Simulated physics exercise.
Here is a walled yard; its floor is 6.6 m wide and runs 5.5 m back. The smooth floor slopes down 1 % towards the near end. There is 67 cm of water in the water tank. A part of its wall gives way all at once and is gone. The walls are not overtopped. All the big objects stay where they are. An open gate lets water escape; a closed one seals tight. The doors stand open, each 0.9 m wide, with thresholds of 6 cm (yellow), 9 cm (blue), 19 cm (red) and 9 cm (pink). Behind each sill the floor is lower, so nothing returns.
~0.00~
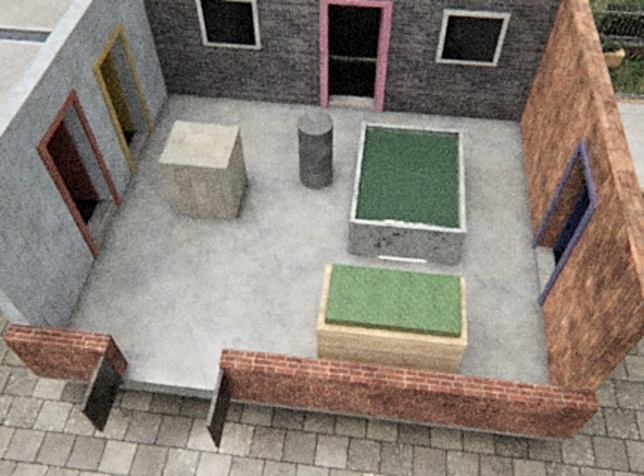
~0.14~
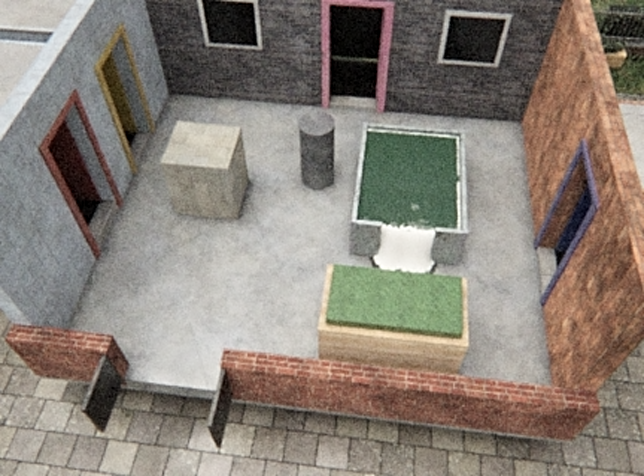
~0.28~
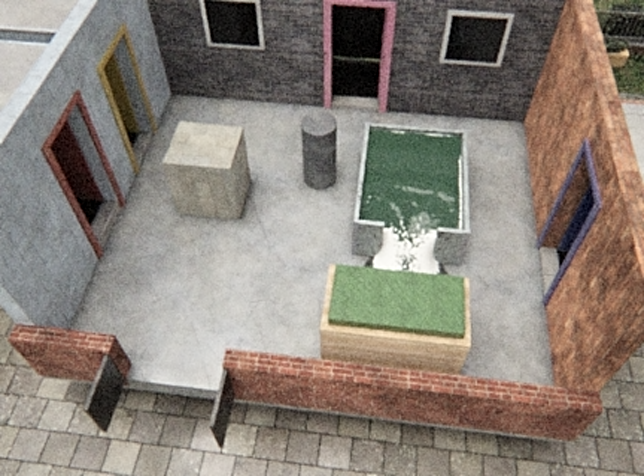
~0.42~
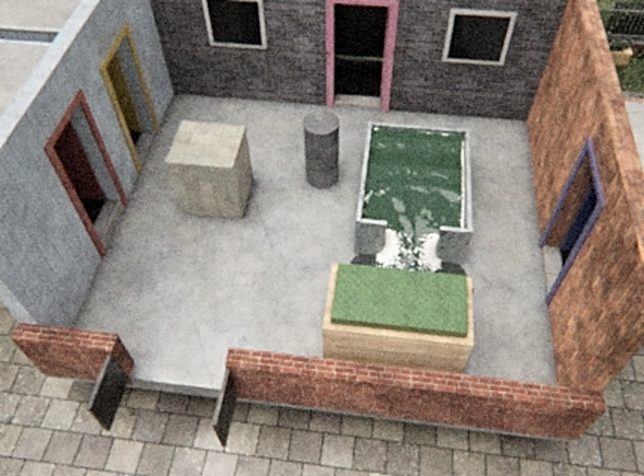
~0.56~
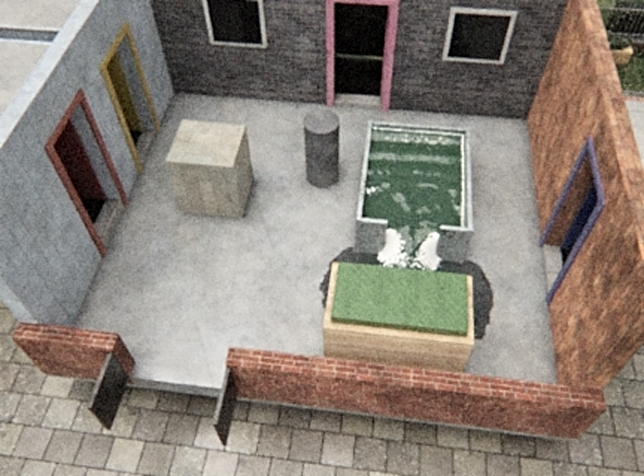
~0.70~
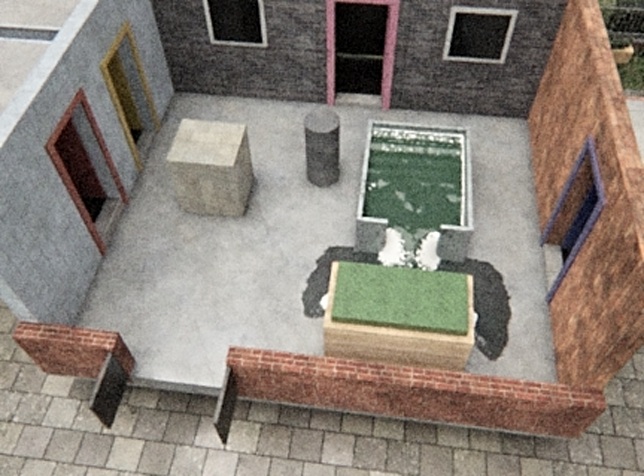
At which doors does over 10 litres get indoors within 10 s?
Within that time: At the yellow door it keeps below the limit; at the blue door it exceeds the limit; at the red door it keeps below the limit; at the pink door it does not reach the limit.
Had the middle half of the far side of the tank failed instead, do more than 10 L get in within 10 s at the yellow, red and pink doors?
Against that limit: Yellow past it, red below, pink over.
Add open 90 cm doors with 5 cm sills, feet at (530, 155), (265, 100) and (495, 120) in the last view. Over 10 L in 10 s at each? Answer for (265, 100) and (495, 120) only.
In turn: Not over, past it.
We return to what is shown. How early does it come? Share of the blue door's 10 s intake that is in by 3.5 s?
Some 60 per cent by then.
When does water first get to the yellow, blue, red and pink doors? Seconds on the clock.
Yellow 3.2 s, blue 1.3 s, red 2.2 s, pink 5.0 s.
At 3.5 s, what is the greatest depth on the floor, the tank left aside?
Roughly 30 cm.
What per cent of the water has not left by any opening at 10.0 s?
Some 88 per cent remains.
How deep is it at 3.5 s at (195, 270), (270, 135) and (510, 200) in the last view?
Roughly 2, 1 and 4 cm, in turn.
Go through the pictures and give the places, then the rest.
Still water, 67 cm deep, in the water tank at (409, 177), in the first frame.
Water pours out at (405, 247) and has run 0.4 m, to a hidden place; typically 10 cm deep outside, 67 cm at the water tank's back, in the second frame.
Water pours out at (407, 247) and has run 0.8 m, to a hidden place; typically 11 cm deep outside, 67 cm at the water tank's back, in the third frame.
The front is at a hidden place, 1.2 m from the gap at (410, 247); 1.4 m2 of floor is under water; 67 cm left at the back of the water tank, in the fourth frame.
Water pours out at (410, 245) and has run 1.5 m, to a hidden place; typically 8 cm deep outside, 62 cm at the water tank's back, in the fifth frame.
The front is at (492, 347), 1.8 m from the gap at (410, 244); 2.2 m2 of floor is under water; 56 cm left at the back of the water tank, in the sixth frame.
After 1.4 s water covers 20 % of the floor and is deepest (48 cm) near (400, 306); yellow door not reached, blue door 10 cm at the sill, 0 L in, red door not reached, pink door not reached.
After 2.2 s water covers 40 % of the floor and is deepest (37 cm) near (413, 307); yellow door not reached, blue door 17 cm at the sill, 18 L in, red door not reached, pink door not reached.
After 3.5 s water covers 60 % of the floor and is deepest (30 cm) near (400, 306); yellow door 2 cm at the sill, 0 L in, blue door 14 cm at the sill, 50 L in, red door 14 cm at the sill, 0 L in, pink door not reached.
After 6.0 s water covers 85 % of the floor and is deepest (18 cm) near (400, 306); yellow door 3 cm at the sill, 0 L in, blue door 11 cm at the sill, 76 L in, red door 9 cm at the sill, 0 L in, pink door 3 cm at the sill, 0 L in.
After 10.0 s water covers 95 % of the floor and is deepest (11 cm) near (400, 306); yellow door 3 cm at the sill, 0 L in, blue door 7 cm at the sill, 83 L in, red door 5 cm at the sill, 0 L in, pink door 3 cm at the sill, 0 L in.
